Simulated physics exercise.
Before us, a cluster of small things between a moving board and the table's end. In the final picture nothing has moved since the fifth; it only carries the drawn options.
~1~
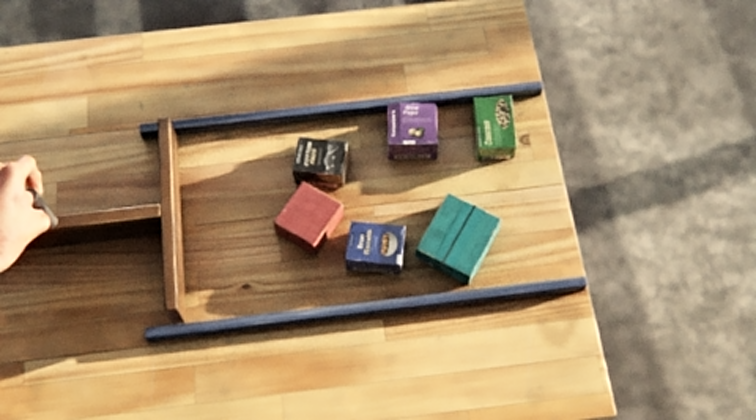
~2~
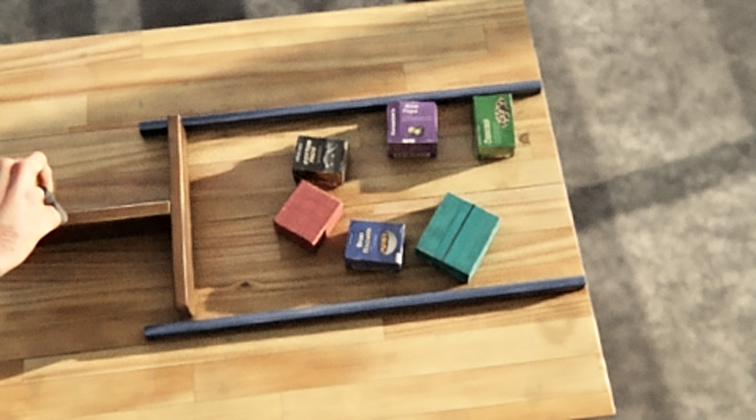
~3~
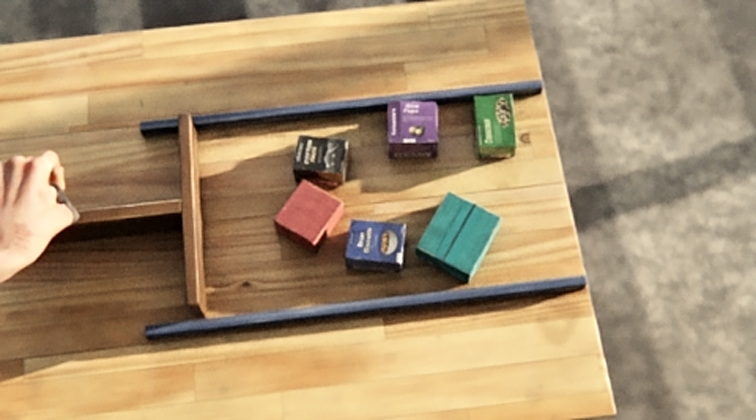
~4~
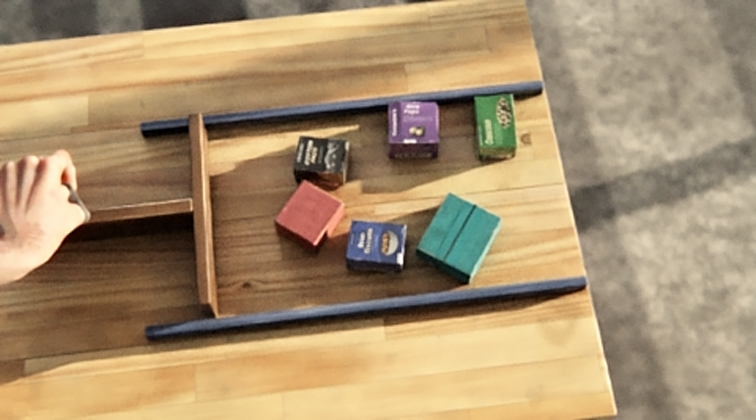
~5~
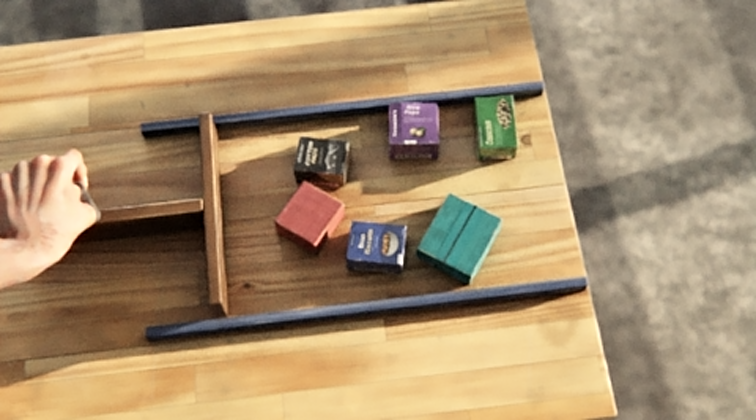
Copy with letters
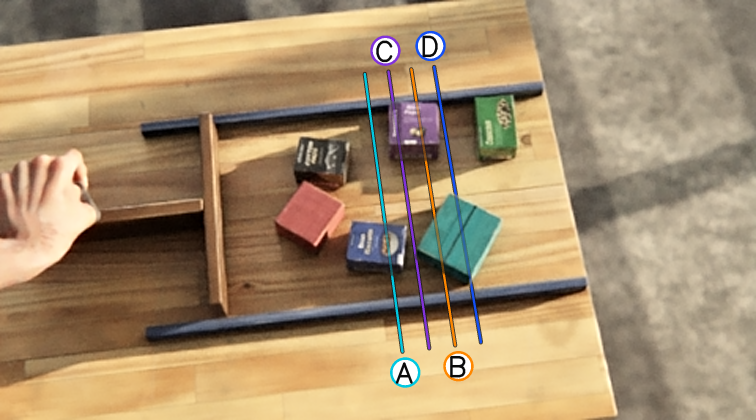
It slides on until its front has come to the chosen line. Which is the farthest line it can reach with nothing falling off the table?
B is the last safe line.
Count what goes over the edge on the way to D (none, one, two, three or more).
In all, one.
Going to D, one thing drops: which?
It is the green packet.
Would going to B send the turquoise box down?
No.
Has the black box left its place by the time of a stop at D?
By then, yes.
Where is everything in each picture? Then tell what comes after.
Purple box (412, 131); black box (321, 163); blue packet (375, 248), in the first picture.
Board (176, 206); red block (309, 217), in the second picture.
Board (188, 204); purple box (412, 129), in the third picture.
Board (199, 204); blue packet (376, 247), in the fourth picture.
Board (210, 204); red block (310, 218); turquoise box (460, 238); purple box (413, 131), in the fifth picture.
On the marked copy, A at (382, 204); B at (432, 198); C at (408, 201); D at (456, 196).
Taking B. A third of the way, board (290, 195); red block (335, 212); green packet (495, 128).
Two thirds of the way, board (370, 186); turquoise box (473, 243); purple box (443, 124).
When it is over, board (428, 180); green packet (542, 125); purple box (497, 120); nothing has fallen.
As for the rest, A is safe but short; C is safe but short; D drops the green packet.
